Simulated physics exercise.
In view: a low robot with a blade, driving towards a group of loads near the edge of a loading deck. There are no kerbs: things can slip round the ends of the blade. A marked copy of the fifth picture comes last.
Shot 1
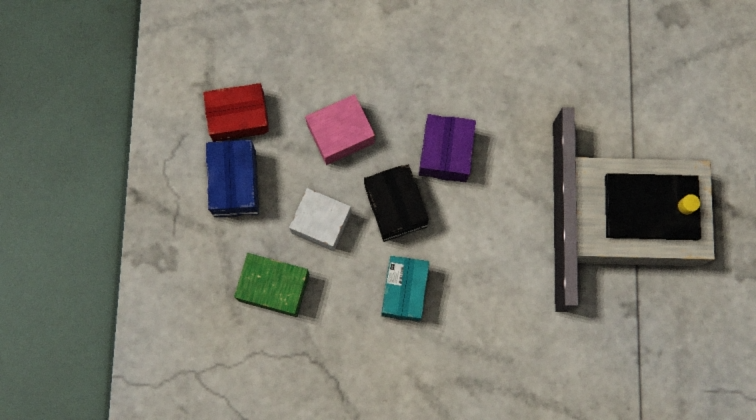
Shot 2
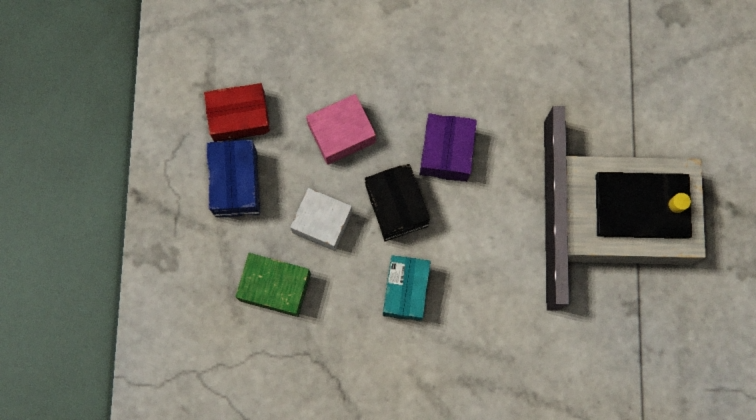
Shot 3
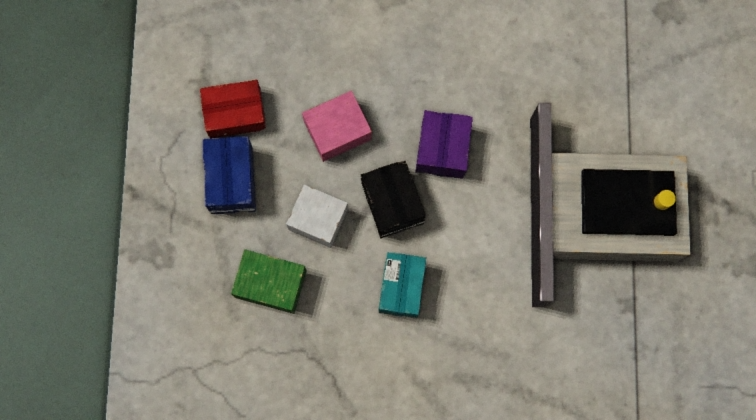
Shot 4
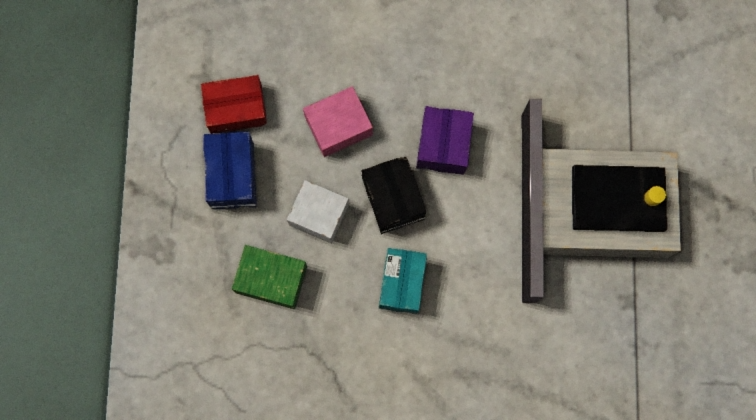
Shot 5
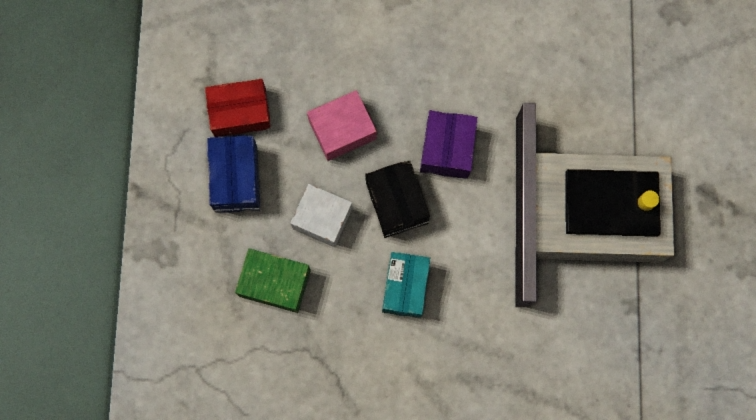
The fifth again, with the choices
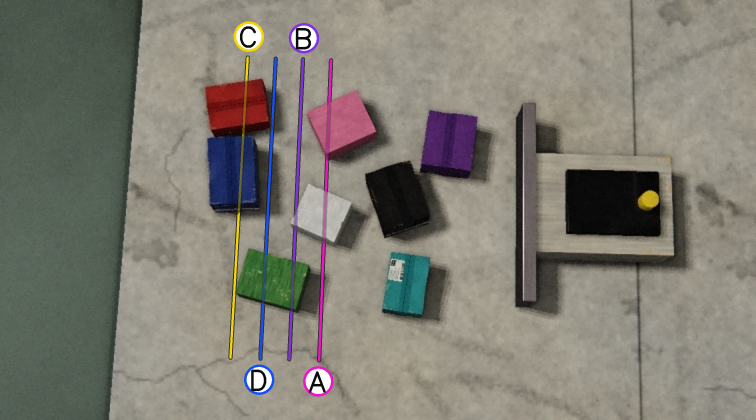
The clip opens on eight coloured boxes scattered across a pale, marbled surface, with a low robot carrying a wide blade to their right. The robot creeps a short way left towards them, narrowing the gap, while the boxes keep their arrangement and nothing is touched.
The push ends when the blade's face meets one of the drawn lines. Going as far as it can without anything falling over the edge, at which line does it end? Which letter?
D.
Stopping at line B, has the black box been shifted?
By then, yes.
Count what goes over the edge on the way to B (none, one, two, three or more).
The count is none.
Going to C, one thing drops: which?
It is the red parcel.
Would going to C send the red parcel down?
Yes.
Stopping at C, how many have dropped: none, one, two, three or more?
By then, one.
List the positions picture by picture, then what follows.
In the first picture, robot (646, 206); pink crate (340, 130); black box (396, 203).
In the second picture, robot (637, 205); blue box (233, 179).
In the third picture, robot (622, 202); white crate (318, 217).
In the fourth picture, robot (612, 198); purple parcel (445, 140).
In the fifth picture, robot (605, 202); pink crate (342, 126); black box (397, 199); blue box (234, 175).
On the marked copy, A at (325, 206); B at (296, 205); C at (239, 203); D at (268, 204).
Taking D. A third of the way, robot (510, 199); purple parcel (403, 143); black box (384, 203).
Two thirds of the way, robot (417, 197); red parcel (208, 105); pink crate (263, 118).
When it is over, robot (345, 195); red parcel (141, 96); blue box (183, 170); nothing has fallen.
As for the rest, A is safe but short; B is safe but short; C drops the red parcel.
